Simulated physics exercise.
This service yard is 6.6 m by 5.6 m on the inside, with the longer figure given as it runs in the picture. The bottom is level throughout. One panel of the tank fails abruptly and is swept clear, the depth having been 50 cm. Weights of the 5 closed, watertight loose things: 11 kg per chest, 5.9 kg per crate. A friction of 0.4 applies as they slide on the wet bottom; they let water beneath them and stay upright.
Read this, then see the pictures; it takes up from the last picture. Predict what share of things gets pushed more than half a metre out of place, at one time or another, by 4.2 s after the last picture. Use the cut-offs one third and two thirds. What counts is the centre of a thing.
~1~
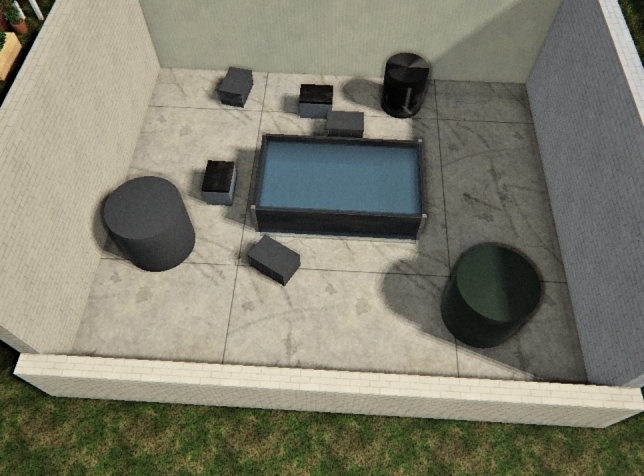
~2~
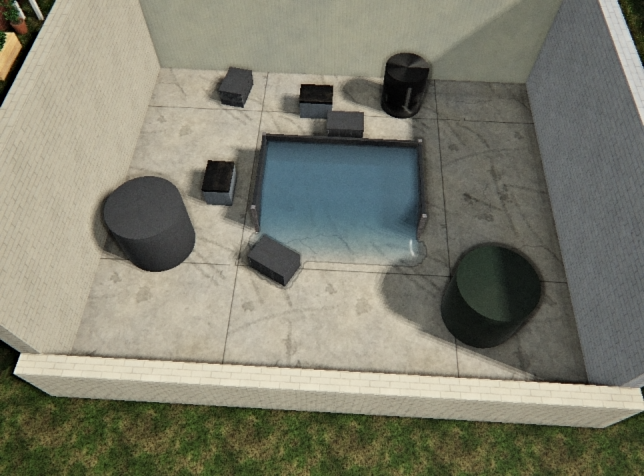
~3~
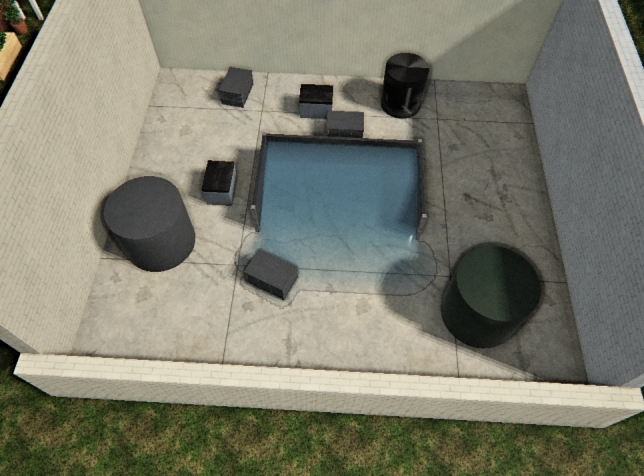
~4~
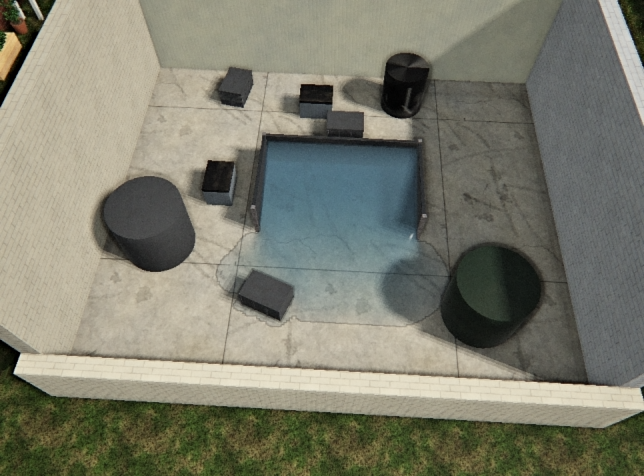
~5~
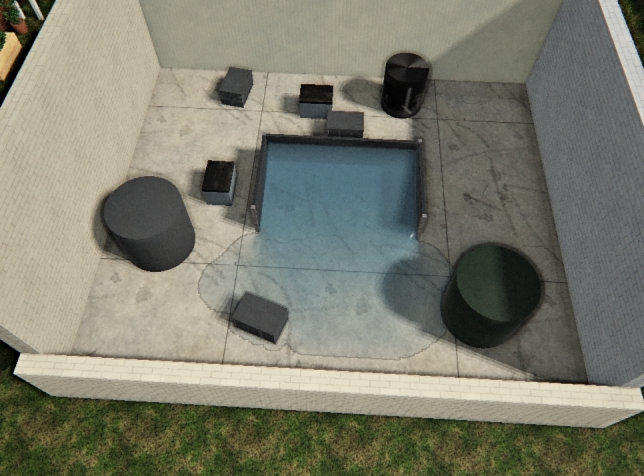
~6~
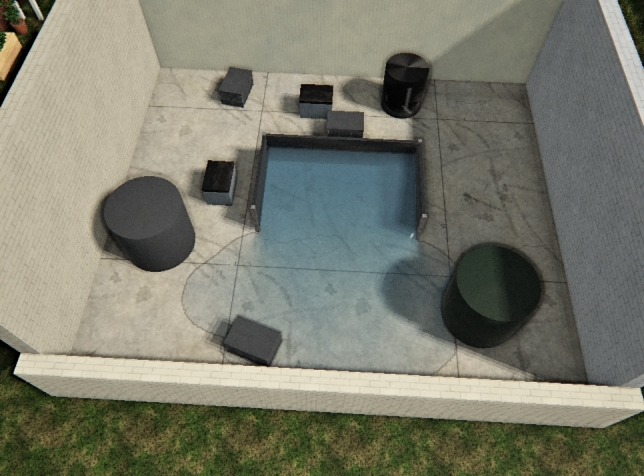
Under a third.
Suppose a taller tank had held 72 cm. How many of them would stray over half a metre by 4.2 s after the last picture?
With that change, 1 of them.
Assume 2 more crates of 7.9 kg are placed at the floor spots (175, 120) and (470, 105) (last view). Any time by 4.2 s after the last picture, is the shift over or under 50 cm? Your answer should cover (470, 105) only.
That one ends up within it.
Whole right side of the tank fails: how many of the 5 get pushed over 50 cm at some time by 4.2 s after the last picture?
In that case 0 of them.
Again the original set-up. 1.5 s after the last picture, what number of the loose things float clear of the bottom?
By my count, 1.
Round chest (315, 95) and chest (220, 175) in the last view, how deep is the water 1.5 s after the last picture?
Close to 0 and 0 centimetres.
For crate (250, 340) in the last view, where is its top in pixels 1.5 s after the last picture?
(134, 344), roughly.
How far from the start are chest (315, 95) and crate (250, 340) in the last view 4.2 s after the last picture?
The first is off by 0 cm, the second by 200 cm.
Then, 0.4 s after the last picture 1 of 5 are over 50 cm from their spots; 1 afloat.
Then, 1.5 s after the last picture 1 of 5 are over 50 cm from their spots; 1 afloat.
Then, 2.8 s after the last picture 1 of 5 are over 50 cm from their spots; 1 afloat.
Then, 4.2 s after the last picture 1 of 5 are over 50 cm from their spots, and 1 have been at some point; 1 afloat.
